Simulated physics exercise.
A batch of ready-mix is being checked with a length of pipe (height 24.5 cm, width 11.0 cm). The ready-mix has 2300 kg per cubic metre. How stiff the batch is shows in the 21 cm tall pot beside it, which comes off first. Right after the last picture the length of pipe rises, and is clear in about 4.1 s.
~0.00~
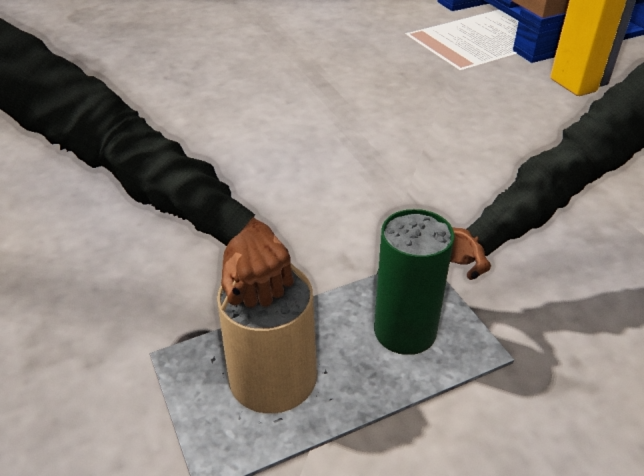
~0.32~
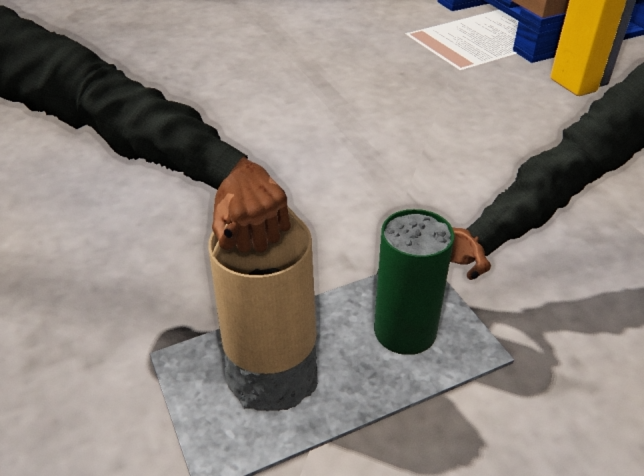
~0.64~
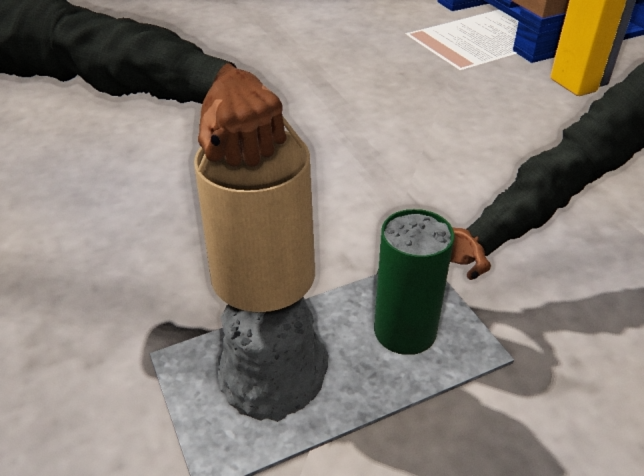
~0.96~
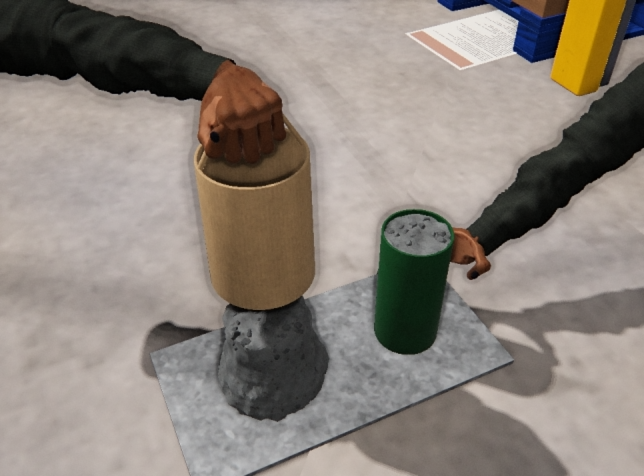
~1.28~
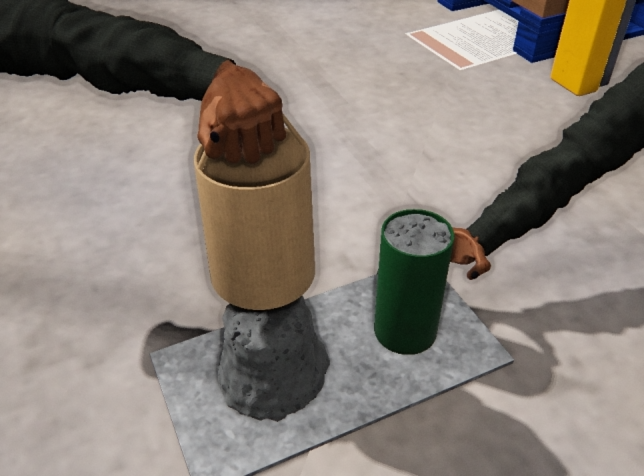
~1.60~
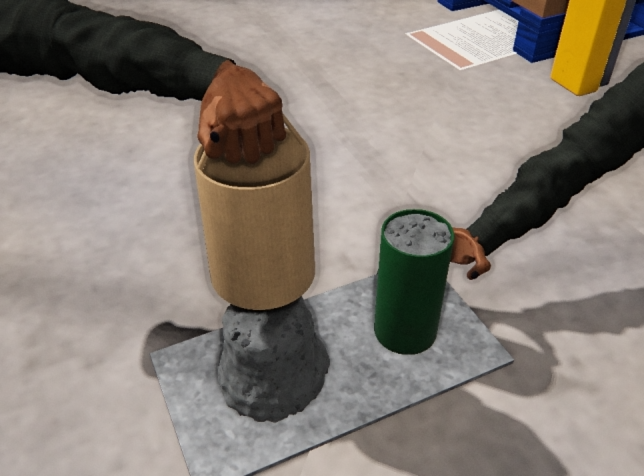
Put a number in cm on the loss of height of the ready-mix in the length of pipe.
Expect roughly 7 cm.
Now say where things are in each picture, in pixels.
The first picture shows middle of the pot's mouth at (265, 295), still down; middle of the length of pipe's top at (418, 233), not yet moved.
The second picture shows middle of the pot's mouth at (260, 242), raised 11 cm; middle of the length of pipe's top at (418, 233), not yet moved.
The third picture shows middle of the pot's mouth at (253, 159), raised 26 cm; what the pot left 17 cm high and 19 cm wide, top at (267, 314); middle of the length of pipe's top at (418, 233), not yet moved.
The fourth picture shows middle of the pot's mouth at (252, 156), raised 26 cm; what the pot left 17 cm high and 19 cm wide, top at (267, 314); middle of the length of pipe's top at (418, 233), not yet moved.
The fifth picture shows middle of the pot's mouth at (252, 156), raised 26 cm; what the pot left 17 cm high and 19 cm wide, top at (267, 315); middle of the length of pipe's top at (418, 233), not yet moved.
The sixth picture shows middle of the pot's mouth at (252, 156), raised 26 cm; what the pot left 17 cm high and 19 cm wide, top at (267, 315); middle of the length of pipe's top at (418, 233), not yet moved.
After 2.6 s, the length of pipe is up 5.5 cm; the ready-mix has come down 0.0 cm to 24 cm and is 11 cm wide.
After 3.7 s, the length of pipe is up 16 cm; the ready-mix has come down 4.1 cm to 20 cm and is 15 cm wide.
After 4.7 s, the length of pipe is up 25 cm; the ready-mix has come down 6.3 cm to 18 cm and is 16 cm wide.
After 5.9 s, the length of pipe is clear; the ready-mix has come down 6.6 cm to 18 cm and is 17 cm wide.
After 6.3 s, at rest, the length of pipe is clear; the ready-mix has come down 6.6 cm to 18 cm and is 17 cm wide.
